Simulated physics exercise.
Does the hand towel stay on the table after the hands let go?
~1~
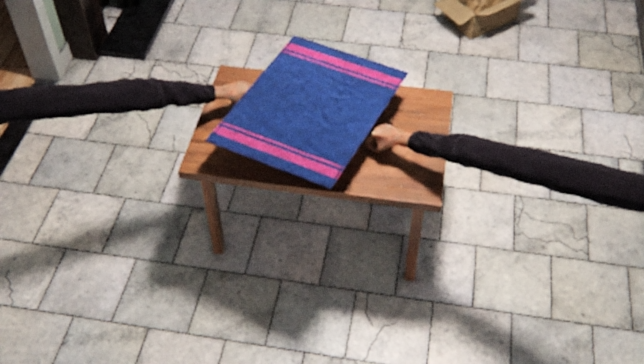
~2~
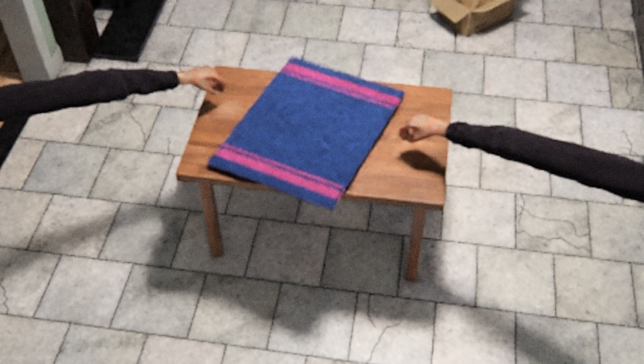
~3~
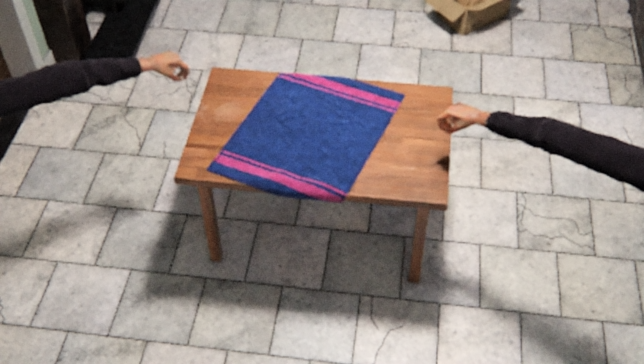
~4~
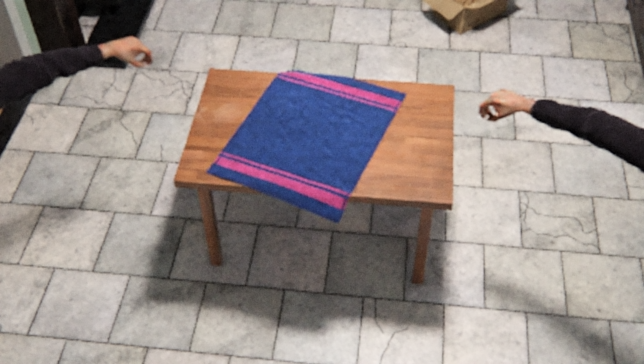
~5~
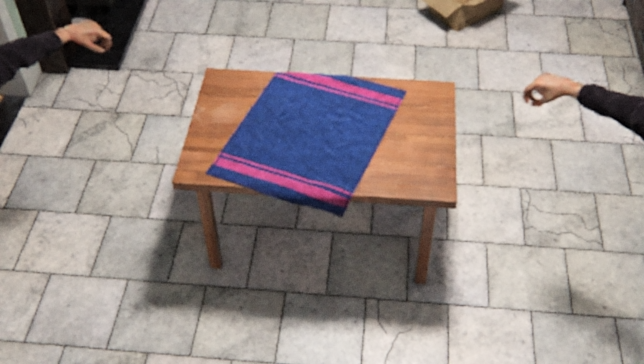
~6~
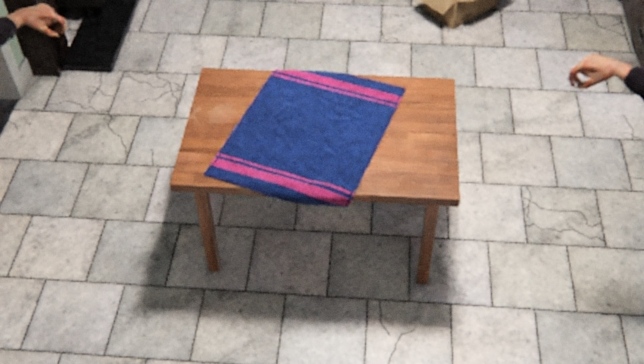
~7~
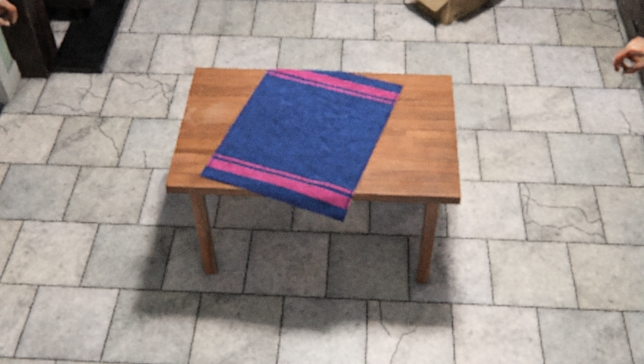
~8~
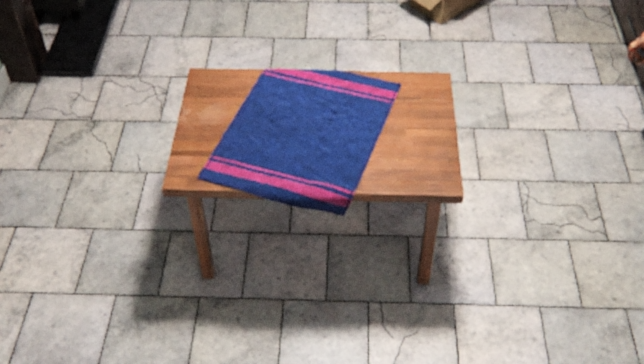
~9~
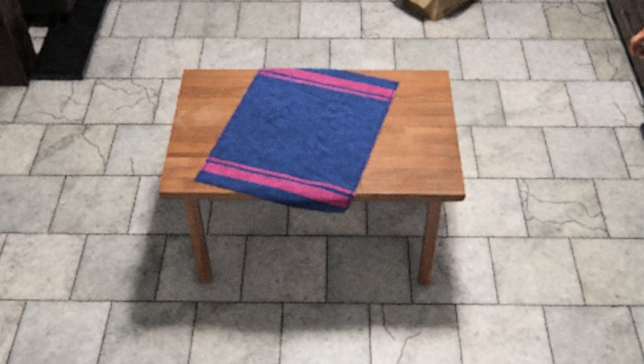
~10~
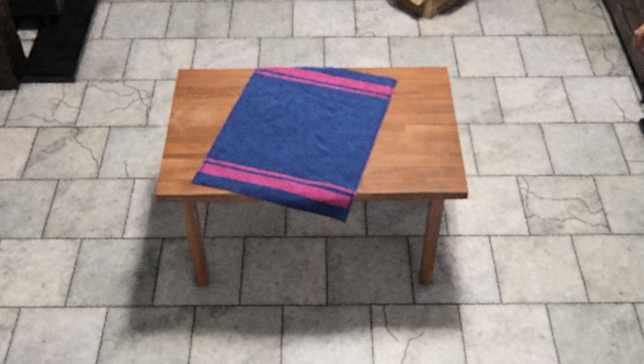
Yes, the hand towel stays on the table, with most of it lying on the top and just a bit sticking out past the front edge.
